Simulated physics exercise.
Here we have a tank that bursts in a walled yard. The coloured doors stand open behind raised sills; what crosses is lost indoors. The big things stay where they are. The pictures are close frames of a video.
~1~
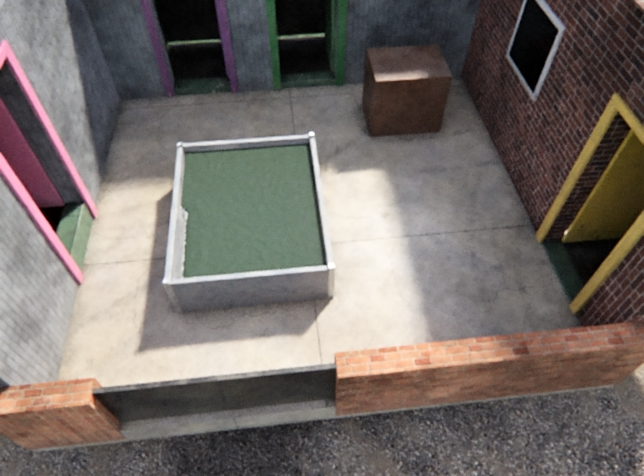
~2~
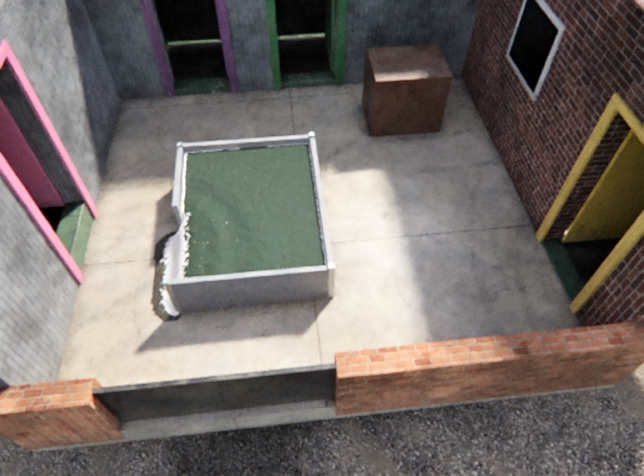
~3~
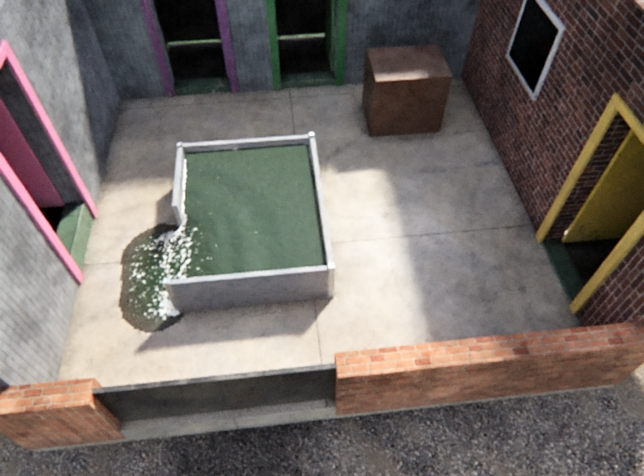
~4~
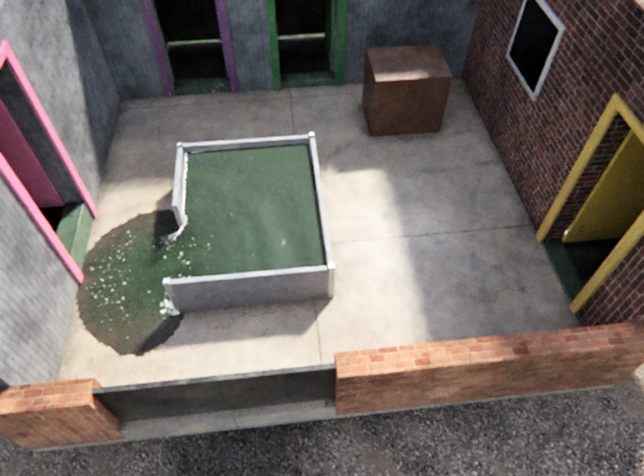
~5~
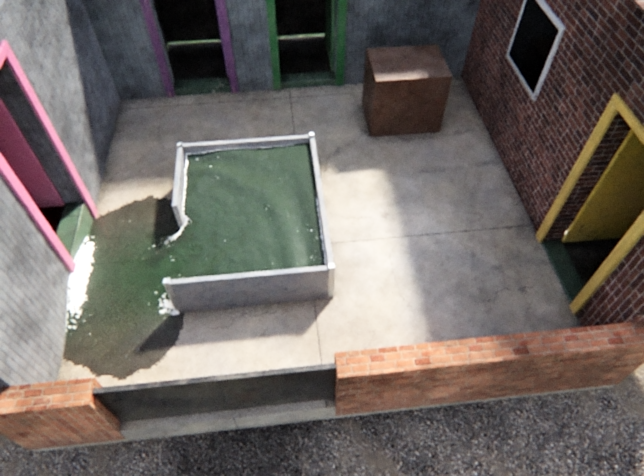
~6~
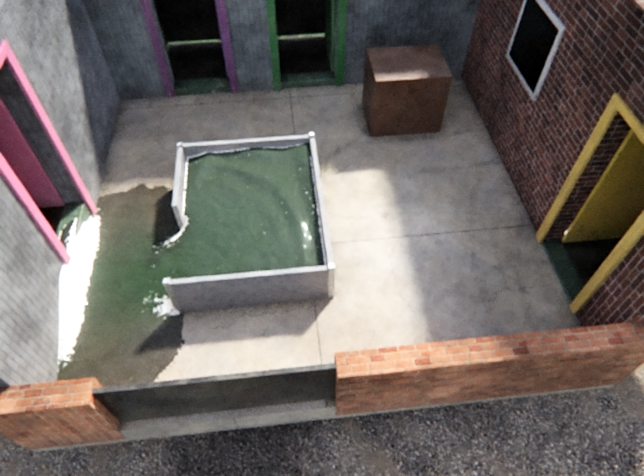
In this clip, a square tank of green water in a walled yard bursts open on its left side, and water pours through the gap, spreads across the paved floor and foams white against the left wall.
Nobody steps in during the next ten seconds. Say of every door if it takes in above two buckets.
The purple door stays under that; the pink door stays under that; the green door stays under that; the yellow door takes more than that.
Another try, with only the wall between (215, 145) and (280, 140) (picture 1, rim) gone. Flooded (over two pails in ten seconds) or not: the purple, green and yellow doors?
Purple goes over; green floods; yellow stays under.
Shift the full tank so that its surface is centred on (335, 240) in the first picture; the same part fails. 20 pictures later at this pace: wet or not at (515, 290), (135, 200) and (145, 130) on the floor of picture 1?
In turn: No water, under water, awash.
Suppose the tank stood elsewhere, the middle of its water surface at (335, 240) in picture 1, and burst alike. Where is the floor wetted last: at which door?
Last comes the yellow one.
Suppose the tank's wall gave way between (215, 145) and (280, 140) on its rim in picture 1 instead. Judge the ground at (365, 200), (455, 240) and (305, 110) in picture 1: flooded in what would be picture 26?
In that order: No water, no water, flooded.
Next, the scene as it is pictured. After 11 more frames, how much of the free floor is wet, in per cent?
Some 30 per cent.
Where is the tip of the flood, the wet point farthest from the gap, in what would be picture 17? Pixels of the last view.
Roughly at (120, 106).
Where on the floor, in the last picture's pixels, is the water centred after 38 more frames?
At about (265, 228).
A moment on, water covers 15 % of the floor; the purple door not reached, the pink door under two buckets in, the green door not reached, the yellow door not reached.
Next, water covers 30 % of the floor; the purple door not reached, the pink door under two buckets in, the green door not reached, the yellow door not reached.
Then, water covers 55 % of the floor; the purple door wet at the sill, nothing in, the pink door under two buckets in, the green door wet at the sill, nothing in, the yellow door not reached.
Later, water covers 80 % of the floor; the purple door wet at the sill, nothing in, the pink door under two buckets in, the green door wet at the sill, nothing in, the yellow door over two buckets in.
In the end, water covers 95 % of the floor; the purple door wet at the sill, nothing in, the pink door under two buckets in, the green door wet at the sill, nothing in, the yellow door far over two buckets in.
